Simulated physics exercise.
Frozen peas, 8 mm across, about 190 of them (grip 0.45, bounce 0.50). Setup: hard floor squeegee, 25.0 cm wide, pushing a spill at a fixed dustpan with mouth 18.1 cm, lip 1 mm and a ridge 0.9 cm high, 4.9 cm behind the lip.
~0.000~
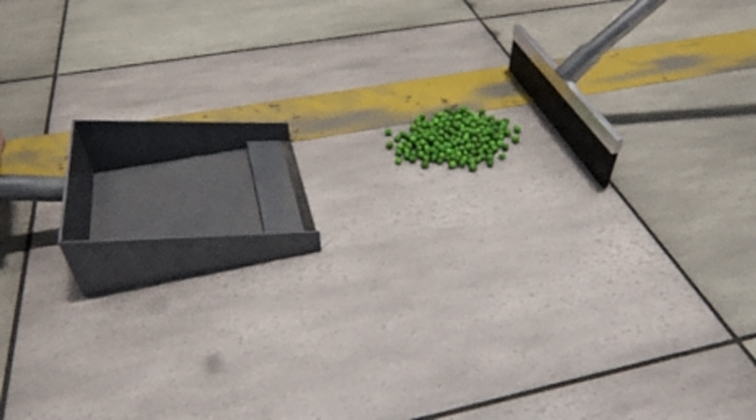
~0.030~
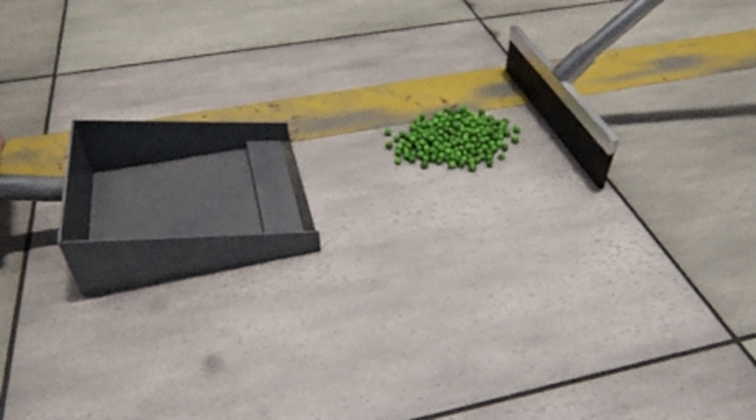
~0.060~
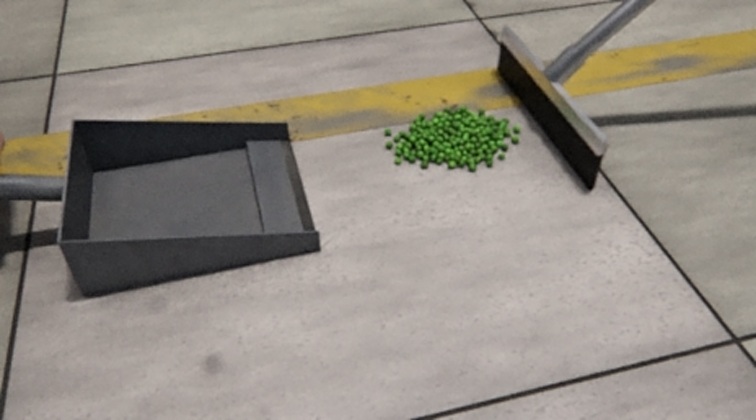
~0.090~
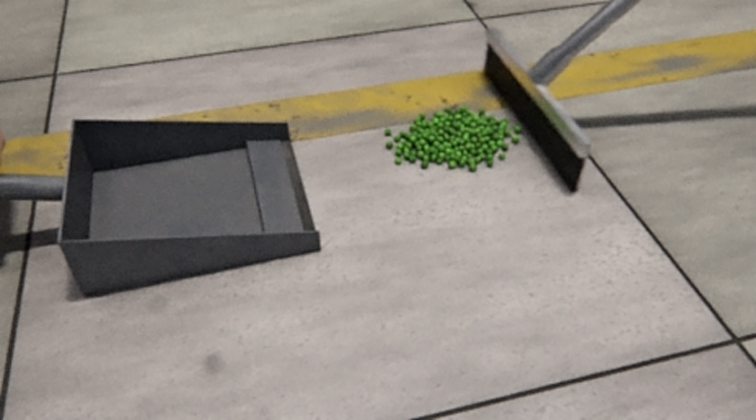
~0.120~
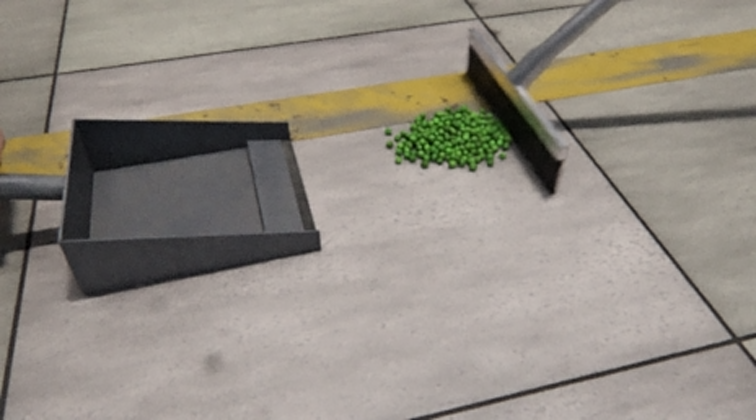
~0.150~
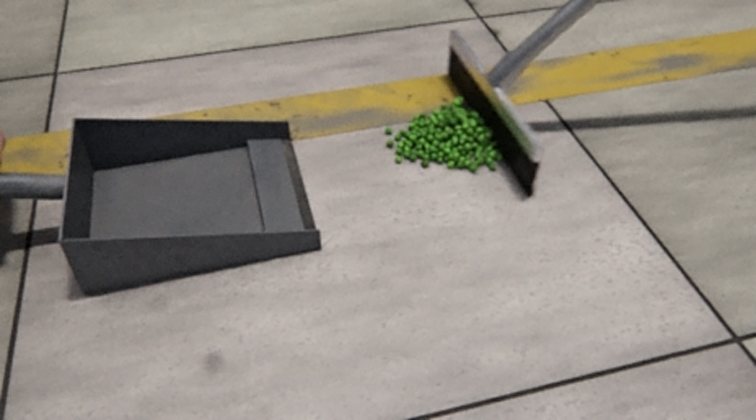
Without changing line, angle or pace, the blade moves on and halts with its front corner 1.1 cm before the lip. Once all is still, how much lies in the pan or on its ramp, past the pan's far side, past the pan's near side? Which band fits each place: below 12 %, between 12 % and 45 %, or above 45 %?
Bands: Pan above 45 %; far side between 12 % and 45 %; near side below 12 %.
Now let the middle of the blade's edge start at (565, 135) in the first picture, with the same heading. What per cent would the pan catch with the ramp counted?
Around 50 %.
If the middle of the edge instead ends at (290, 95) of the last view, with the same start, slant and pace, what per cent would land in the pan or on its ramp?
Some 20 percent.
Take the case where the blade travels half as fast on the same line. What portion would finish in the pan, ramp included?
Roughly 50 in a hundred.
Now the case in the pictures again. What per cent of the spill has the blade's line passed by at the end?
Roughly 0 in a hundred.
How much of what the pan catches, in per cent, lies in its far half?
I'd say near 70 per cent.
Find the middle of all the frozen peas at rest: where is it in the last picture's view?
At about (236, 173).
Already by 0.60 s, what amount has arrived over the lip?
I'd say around 60 in a hundred has made it so far.
Then, at 0.29 s, middle of the blade 11 cm from the lip; 0 % over the lip, far side 20 %, near side 0 %.
After 0.38 s, middle of the blade 4 cm from the lip; 5 % over the lip, far side 25 %, near side 0 %.
After 0.60 s, middle of the blade 1 cm from the lip; 60 % over the lip, far side 25 %, near side 5 %.
In the end, at 1.7 s, pan 50 %, far side 25 %, near side 5 %, in front of the lip or behind the blade 20 %.
